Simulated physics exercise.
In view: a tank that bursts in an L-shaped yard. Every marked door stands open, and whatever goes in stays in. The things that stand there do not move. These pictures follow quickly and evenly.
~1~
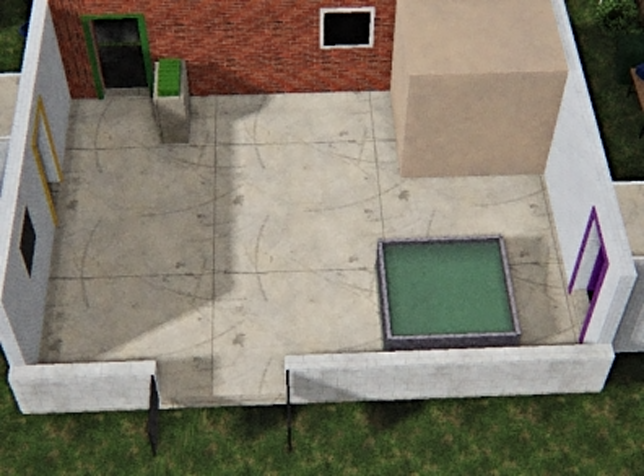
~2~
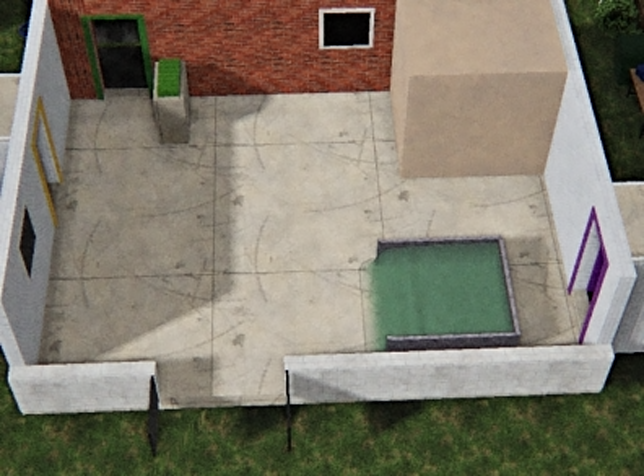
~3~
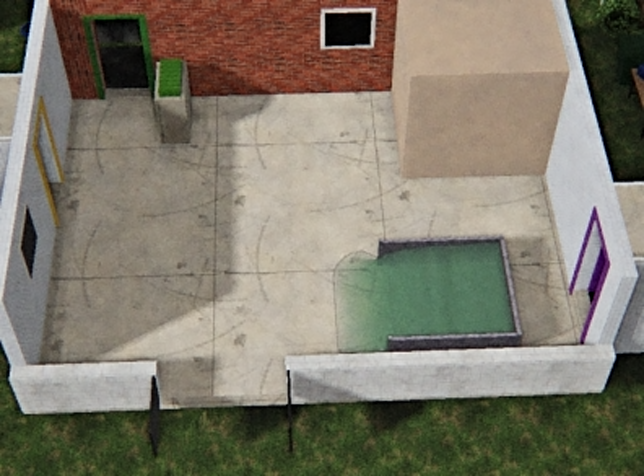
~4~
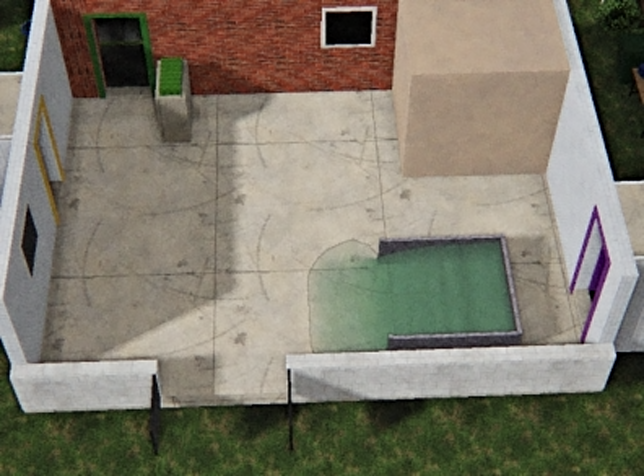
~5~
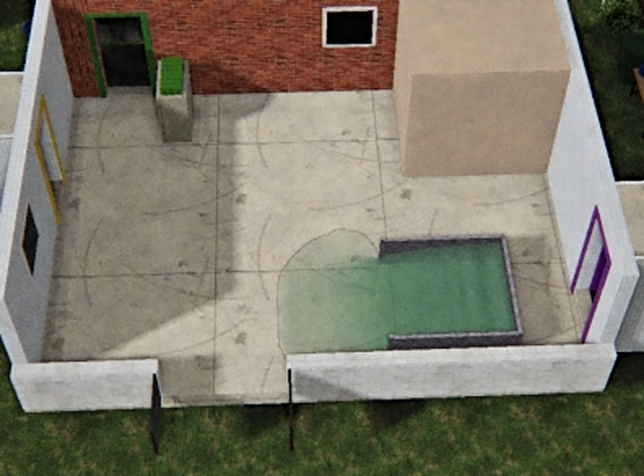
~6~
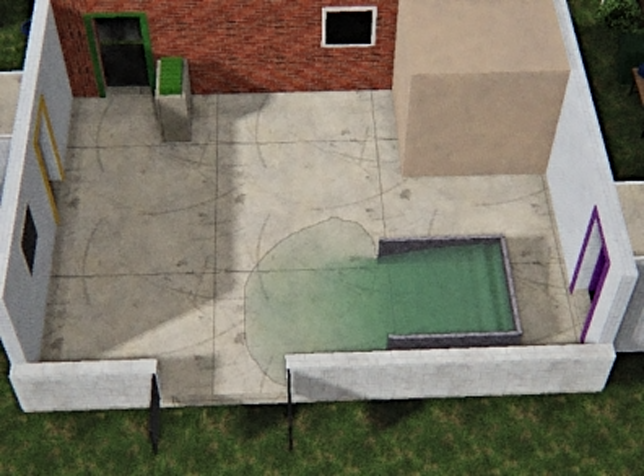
In a walled concrete yard beside a brick wall, the left side of a low tank gave way, and green water poured out, spreading leftward across the floor in a widening, thinning, rounded pool.
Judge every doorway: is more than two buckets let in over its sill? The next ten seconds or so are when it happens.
At the end, the purple door counts as not over; the yellow door counts as over; the green door counts as over.
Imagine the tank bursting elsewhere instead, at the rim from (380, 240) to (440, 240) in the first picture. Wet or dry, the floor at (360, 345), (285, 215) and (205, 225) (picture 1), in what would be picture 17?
Going through them, the first would be still bare, the next submerged and the last still bare.
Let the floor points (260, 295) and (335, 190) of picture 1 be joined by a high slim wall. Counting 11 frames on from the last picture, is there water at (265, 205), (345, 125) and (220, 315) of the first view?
Untouched, untouched, submerged.
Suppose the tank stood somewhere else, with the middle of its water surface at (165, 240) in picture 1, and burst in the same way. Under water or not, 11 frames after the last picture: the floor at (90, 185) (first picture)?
Answer: Submerged.
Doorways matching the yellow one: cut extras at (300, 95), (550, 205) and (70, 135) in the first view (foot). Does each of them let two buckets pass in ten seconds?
As listed: Lets less in, holds, floods.
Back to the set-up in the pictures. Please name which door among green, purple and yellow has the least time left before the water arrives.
The door marked yellow.
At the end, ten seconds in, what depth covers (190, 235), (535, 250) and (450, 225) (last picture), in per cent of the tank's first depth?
My figures are about 6, 0 and 0 percent.
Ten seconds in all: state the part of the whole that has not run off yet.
78 %.
A moment on, water covers 30 % of the floor; the purple door not reached, the yellow door not reached, the green door not reached.
Next, water covers 45 % of the floor; the purple door not reached, the yellow door not reached, the green door not reached.
Then, water covers 55 % of the floor; the purple door not reached, the yellow door under two buckets in, the green door not reached.
Later, water covers 65 % of the floor; the purple door not reached, the yellow door over two buckets in, the green door under two buckets in.
In the end, water covers 80 % of the floor; the purple door wet at the sill, nothing in, the yellow door over two buckets in, the green door far over two buckets in.
